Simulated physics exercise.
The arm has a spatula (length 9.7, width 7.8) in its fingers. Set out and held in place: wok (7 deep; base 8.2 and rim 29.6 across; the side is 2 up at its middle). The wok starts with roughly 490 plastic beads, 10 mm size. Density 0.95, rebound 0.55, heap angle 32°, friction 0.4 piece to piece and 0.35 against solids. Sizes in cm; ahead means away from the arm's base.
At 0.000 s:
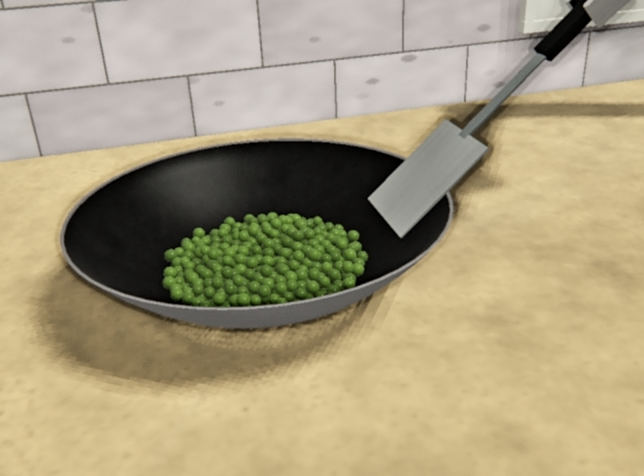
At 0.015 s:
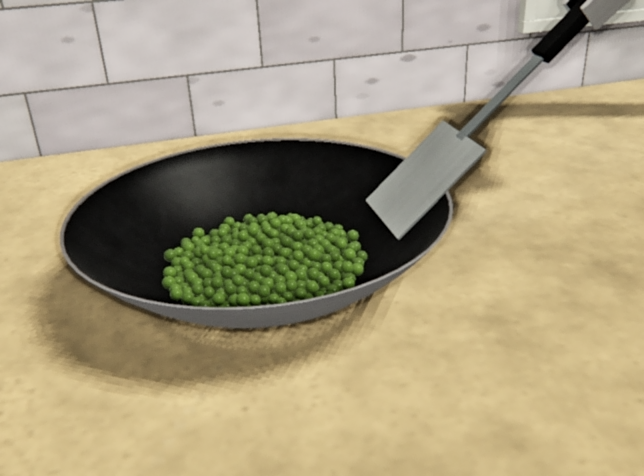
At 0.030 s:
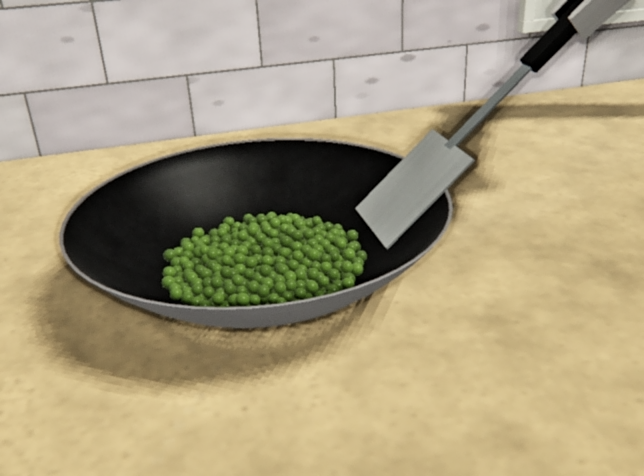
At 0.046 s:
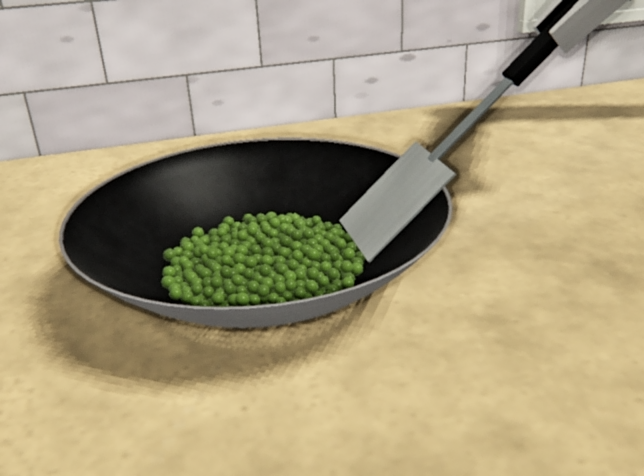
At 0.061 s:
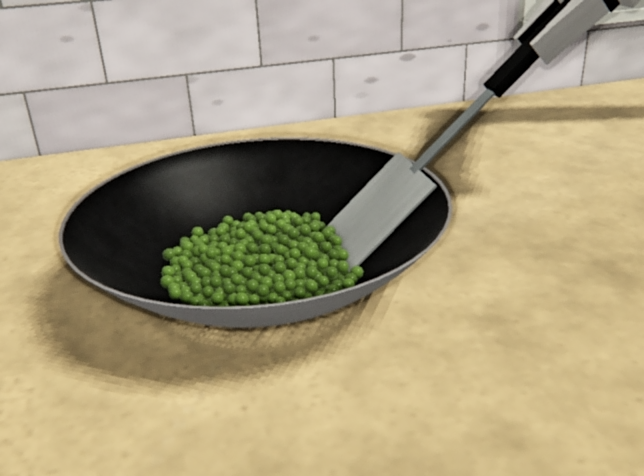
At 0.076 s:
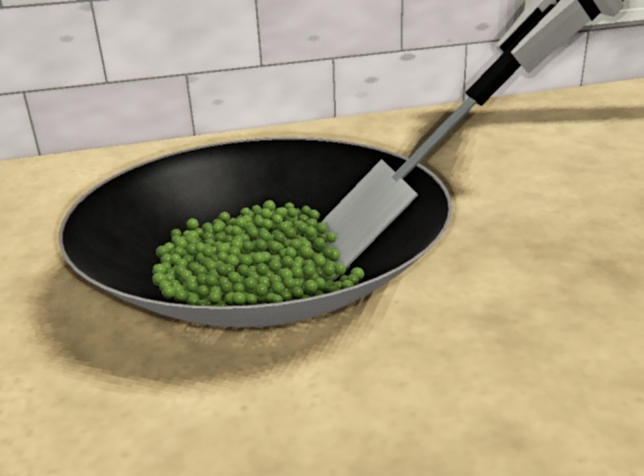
A grey metal spatula, held by a partly visible robotic arm at the upper right, slides down and left into a black wok, seen from slightly above on a tan countertop before pale tiles. The wok, with its grey rim, holds a mound of small green beads. The blade meets their right side and pushes them slightly left, heaping them a little higher, while the camera stays still.
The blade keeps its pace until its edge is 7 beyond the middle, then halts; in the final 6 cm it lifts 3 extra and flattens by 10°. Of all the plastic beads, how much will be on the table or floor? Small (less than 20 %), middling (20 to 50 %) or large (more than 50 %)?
Answer: Small; less than 20 % of the plastic beads finish on the table or floor.
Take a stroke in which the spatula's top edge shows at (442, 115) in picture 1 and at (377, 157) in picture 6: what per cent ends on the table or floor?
Some 10 per cent.
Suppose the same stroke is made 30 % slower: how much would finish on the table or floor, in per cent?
In that case some 0 per cent.
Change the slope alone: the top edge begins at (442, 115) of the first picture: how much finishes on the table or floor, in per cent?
About 15 per cent.
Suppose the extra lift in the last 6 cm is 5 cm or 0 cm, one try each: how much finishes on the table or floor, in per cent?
About 10 and 5 per cent.
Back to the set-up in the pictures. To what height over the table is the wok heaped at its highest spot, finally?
Roughly 5.5 cm.
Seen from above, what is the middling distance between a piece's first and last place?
About 4 cm.
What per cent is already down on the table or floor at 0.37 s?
Some 5 per cent.
After 0.11 s, sloping 42°, highest piece 5 above the table; 494 in the wok.
After 0.15 s, sloping 39°, highest piece 7 above the table; 494 in the wok.
After 0.37 s, sloping 32°, highest piece 8 above the table; 438 in the wok, 13 on the table or floor, 43 on the blade or in flight.
After 1.42 s, sloping 32°, highest piece 5 above the table; 435 in the wok, 59 on the table or floor.
In the end, 435 in the wok, 59 on the table or floor. That is 12 % on the table or floor.
